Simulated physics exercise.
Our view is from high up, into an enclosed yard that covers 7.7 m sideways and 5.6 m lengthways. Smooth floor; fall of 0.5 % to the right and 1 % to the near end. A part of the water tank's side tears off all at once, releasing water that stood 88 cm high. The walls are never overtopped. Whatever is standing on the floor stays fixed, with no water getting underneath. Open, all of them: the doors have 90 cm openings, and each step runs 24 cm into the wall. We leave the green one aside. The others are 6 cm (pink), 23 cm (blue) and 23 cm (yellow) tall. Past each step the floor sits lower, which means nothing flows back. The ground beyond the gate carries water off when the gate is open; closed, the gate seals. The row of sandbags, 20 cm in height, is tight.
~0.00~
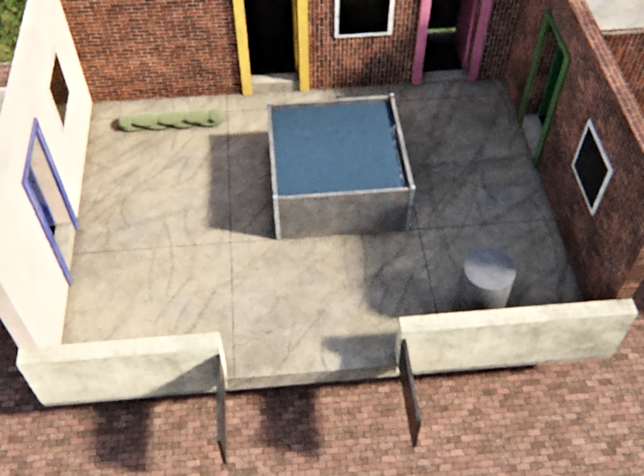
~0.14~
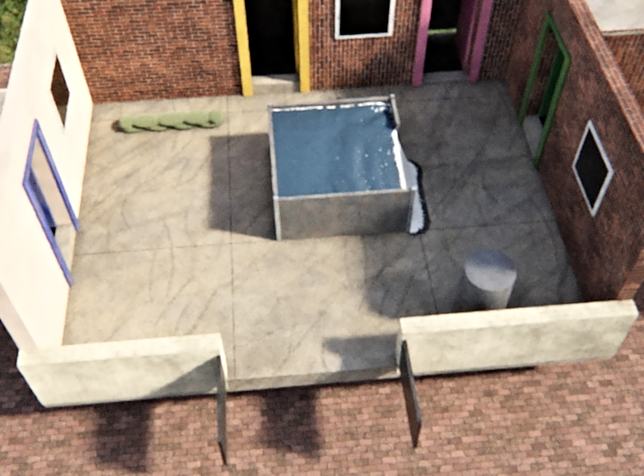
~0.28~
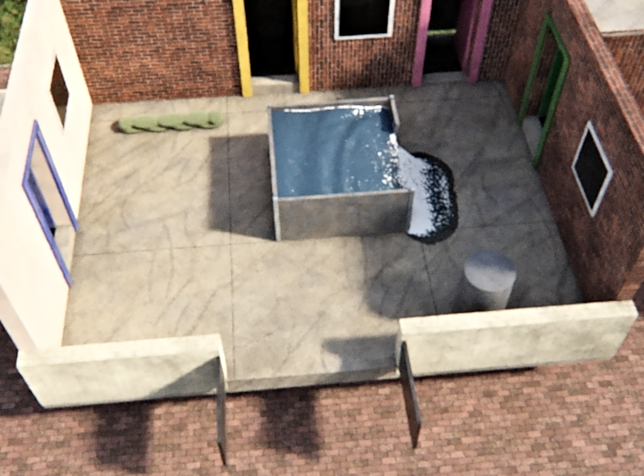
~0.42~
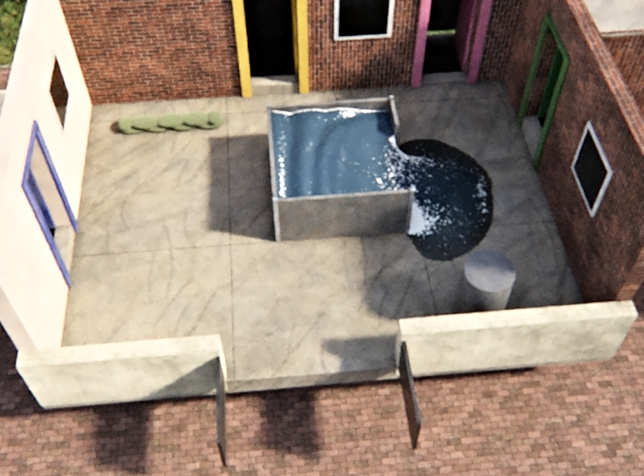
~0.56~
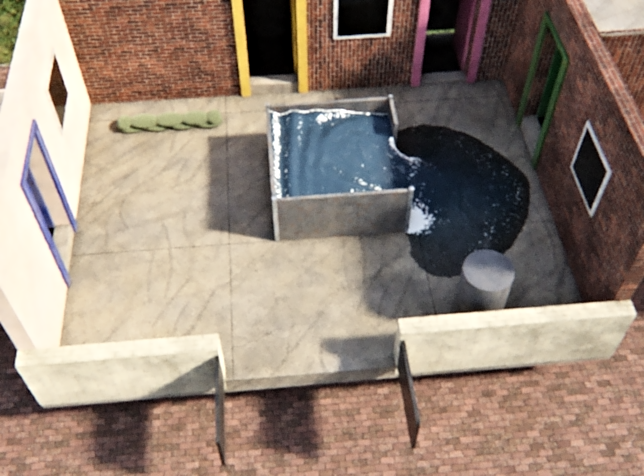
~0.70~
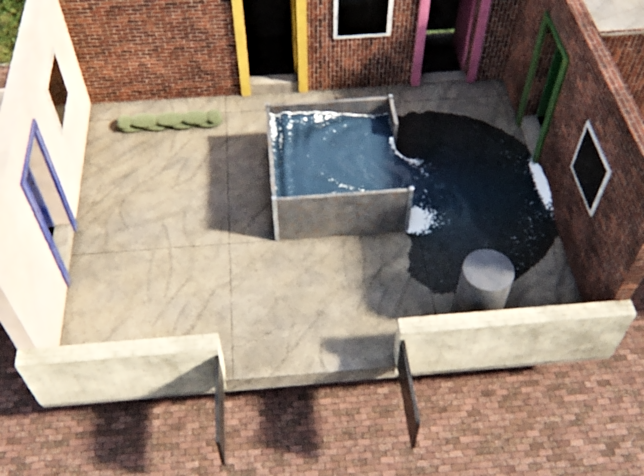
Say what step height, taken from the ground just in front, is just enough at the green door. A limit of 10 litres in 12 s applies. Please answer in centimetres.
I would put it at 35 cm.
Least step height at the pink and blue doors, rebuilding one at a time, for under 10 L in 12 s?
You'd want some 20 cm at pink and some 9.5 cm at blue.
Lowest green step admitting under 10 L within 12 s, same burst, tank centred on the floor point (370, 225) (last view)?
With that change, some 15 centimetres.
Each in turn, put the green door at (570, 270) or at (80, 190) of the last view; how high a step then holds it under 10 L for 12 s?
Roughly 33 and 8.5 cm.
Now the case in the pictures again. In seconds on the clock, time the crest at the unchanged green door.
It peaks around 1.6 s.
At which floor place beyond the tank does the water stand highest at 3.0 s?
Check close to (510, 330).
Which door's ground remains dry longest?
I'd say the blue one.
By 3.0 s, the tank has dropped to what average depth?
It averages close to 28 centimetres.
After 1.4 s water covers 25 % of the floor, deepest (50 cm) near (537, 194); 35 cm at the green door, 10 litres in over its 26 cm step.
After 3.0 s water covers 40 % of the floor, deepest (52 cm) near (510, 330); 24 cm at the green door, 55 litres in over its 26 cm step.
After 12.0 s water covers 95 % of the floor, deepest (13 cm) near (267, 222); 7 cm at the green door, 57 litres in over its 26 cm step.
At the green door as built, the water arrived by 0.8 s and peaked near 37 cm at 1.6 s.
With a step of 30.5 cm, 27 litres would have come in within the 12 s; with 41 cm, 1 litre. So under 10 litres takes about 35 cm.
